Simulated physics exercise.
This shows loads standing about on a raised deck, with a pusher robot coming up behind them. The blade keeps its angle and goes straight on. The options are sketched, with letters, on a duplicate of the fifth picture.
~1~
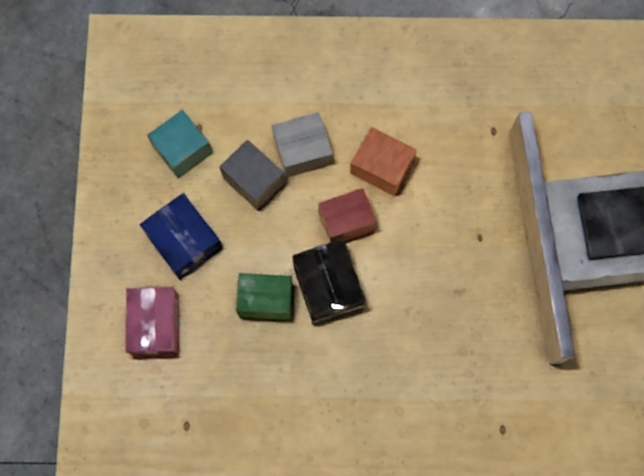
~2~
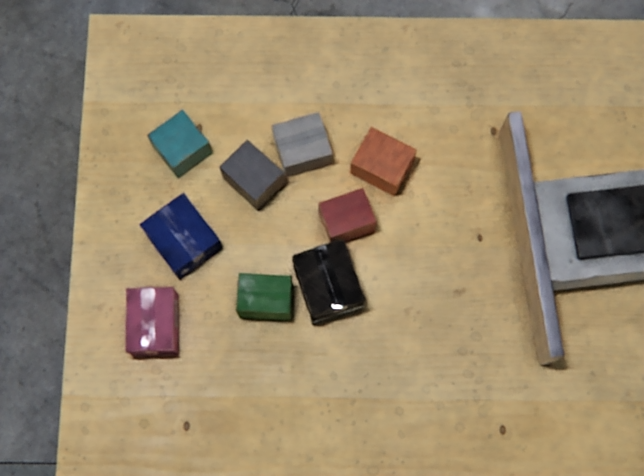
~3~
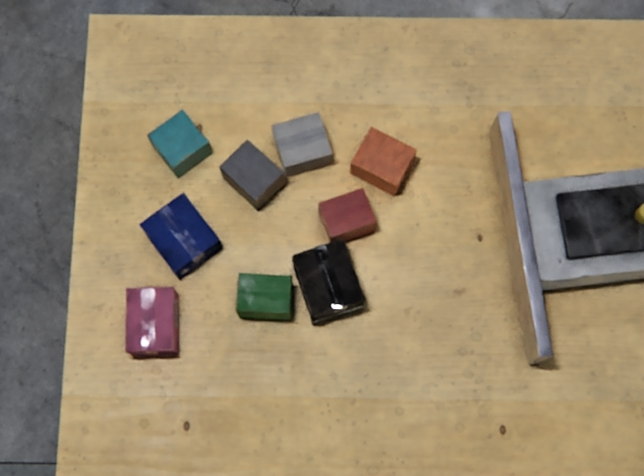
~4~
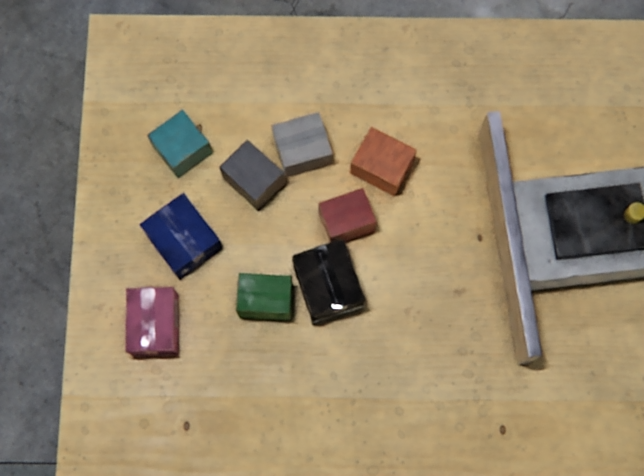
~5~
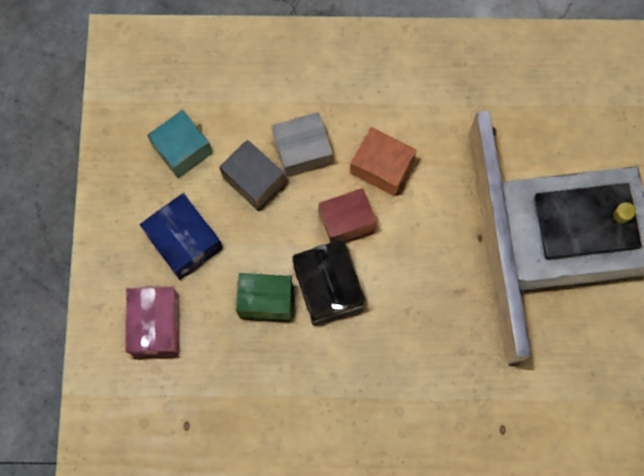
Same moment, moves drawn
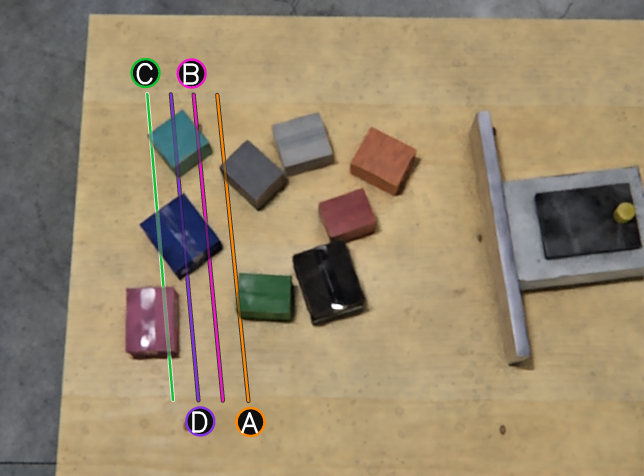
A metal pusher with a wide flat blade slid a short way left across a wooden surface, while the scattered coloured blocks to its left, including orange, green and black ones, stayed still.
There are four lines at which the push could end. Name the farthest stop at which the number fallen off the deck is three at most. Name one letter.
It can go as far as C.
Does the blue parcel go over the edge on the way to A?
No.
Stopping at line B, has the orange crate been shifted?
Yes.
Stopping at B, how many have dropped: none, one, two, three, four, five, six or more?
By then, none.
On the marked copy, A at (232, 242); B at (208, 242); C at (160, 241); D at (184, 242).
With C. Early on, robot (457, 220); white parcel (288, 143); orange crate (336, 178).
Further on, robot (334, 218); pink parcel (128, 326); blue parcel (162, 242).
At the end, robot (235, 217); turquoise crate over the edge; pink parcel (62, 346); one fallen.
As for the rest, A is within the limit but short; B is within the limit but short; D is within the limit but short.
